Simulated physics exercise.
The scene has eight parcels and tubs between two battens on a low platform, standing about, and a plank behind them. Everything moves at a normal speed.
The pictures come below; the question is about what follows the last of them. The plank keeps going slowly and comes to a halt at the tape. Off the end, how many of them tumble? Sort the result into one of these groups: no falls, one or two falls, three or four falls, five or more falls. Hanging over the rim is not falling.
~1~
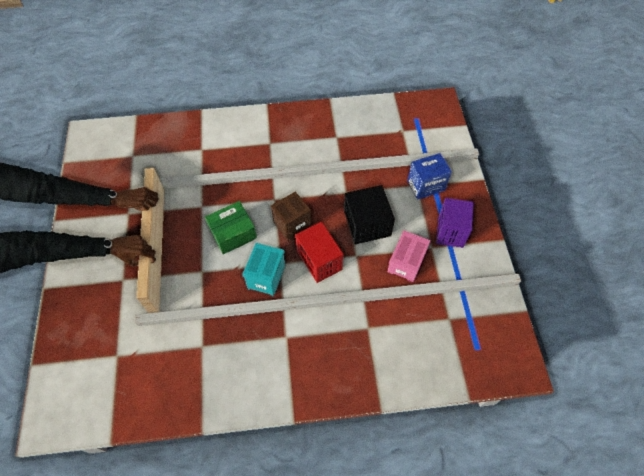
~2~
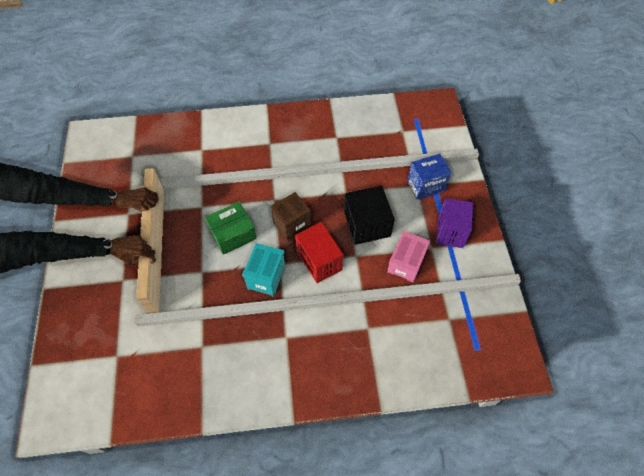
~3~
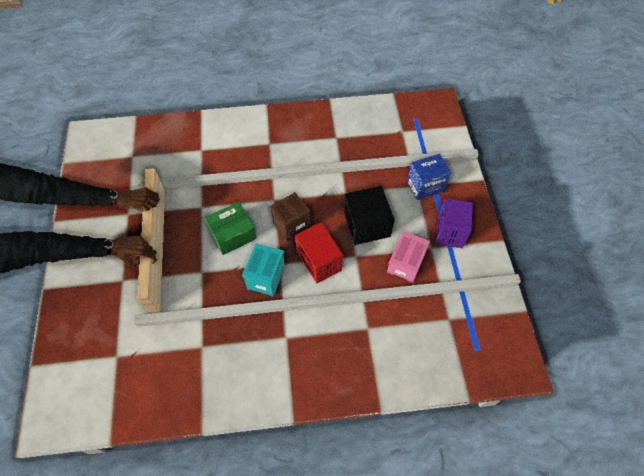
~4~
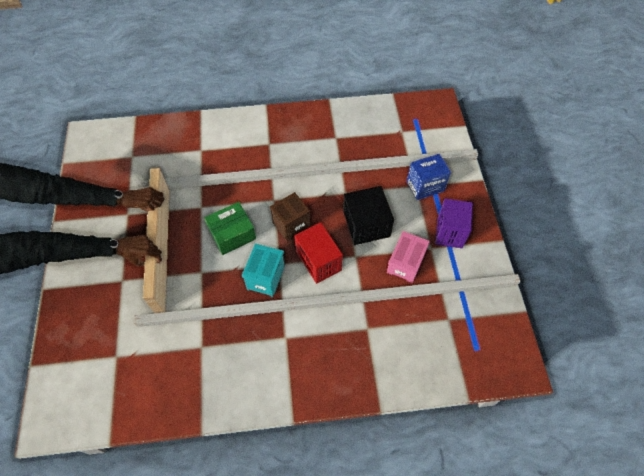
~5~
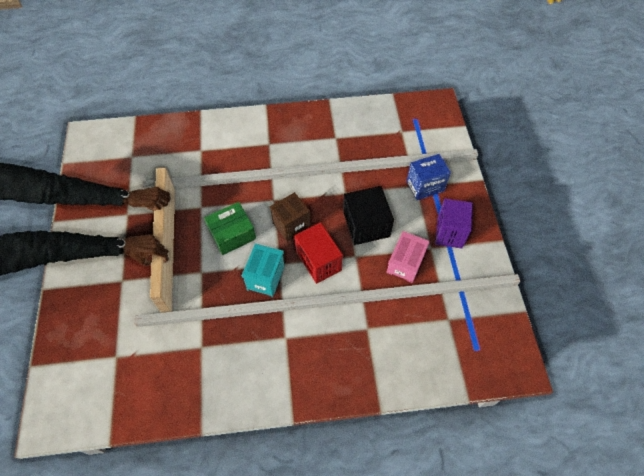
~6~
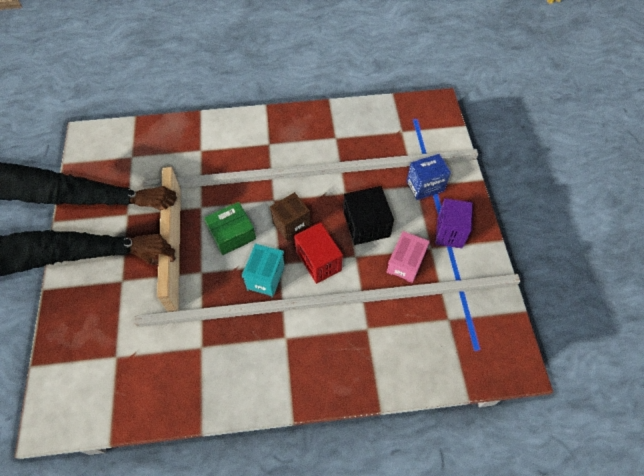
Three or four falls.
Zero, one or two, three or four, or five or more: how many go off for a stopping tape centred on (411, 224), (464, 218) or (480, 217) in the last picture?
In order: 1 or 2, then more than four, then at least five.
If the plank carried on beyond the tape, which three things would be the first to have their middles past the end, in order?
Purple crate, then black crate, then pink tote.
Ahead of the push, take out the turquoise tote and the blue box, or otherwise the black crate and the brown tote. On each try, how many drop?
Tally of falls: 2 for the first try, 2 for the second.
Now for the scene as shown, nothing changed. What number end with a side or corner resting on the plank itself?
I count 3 of them.
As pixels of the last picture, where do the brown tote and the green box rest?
Middles: Around (497, 204) and around (463, 211).
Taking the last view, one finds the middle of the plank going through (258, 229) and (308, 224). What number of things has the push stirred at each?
The first count is 3, and then it's 5.
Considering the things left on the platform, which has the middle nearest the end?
It's the brown tote that is foremost.
Soon after, none off yet; purple crate at rest near (454, 224); blue box at rest near (428, 177); pink tote at rest near (408, 257).
Then, none off yet; purple crate moved about its own width near (477, 221); blue box at rest near (428, 177); pink tote moved about its own width near (433, 250).
At rest, the number that fall off is three or four; fallen, black crate, pink tote and purple crate.
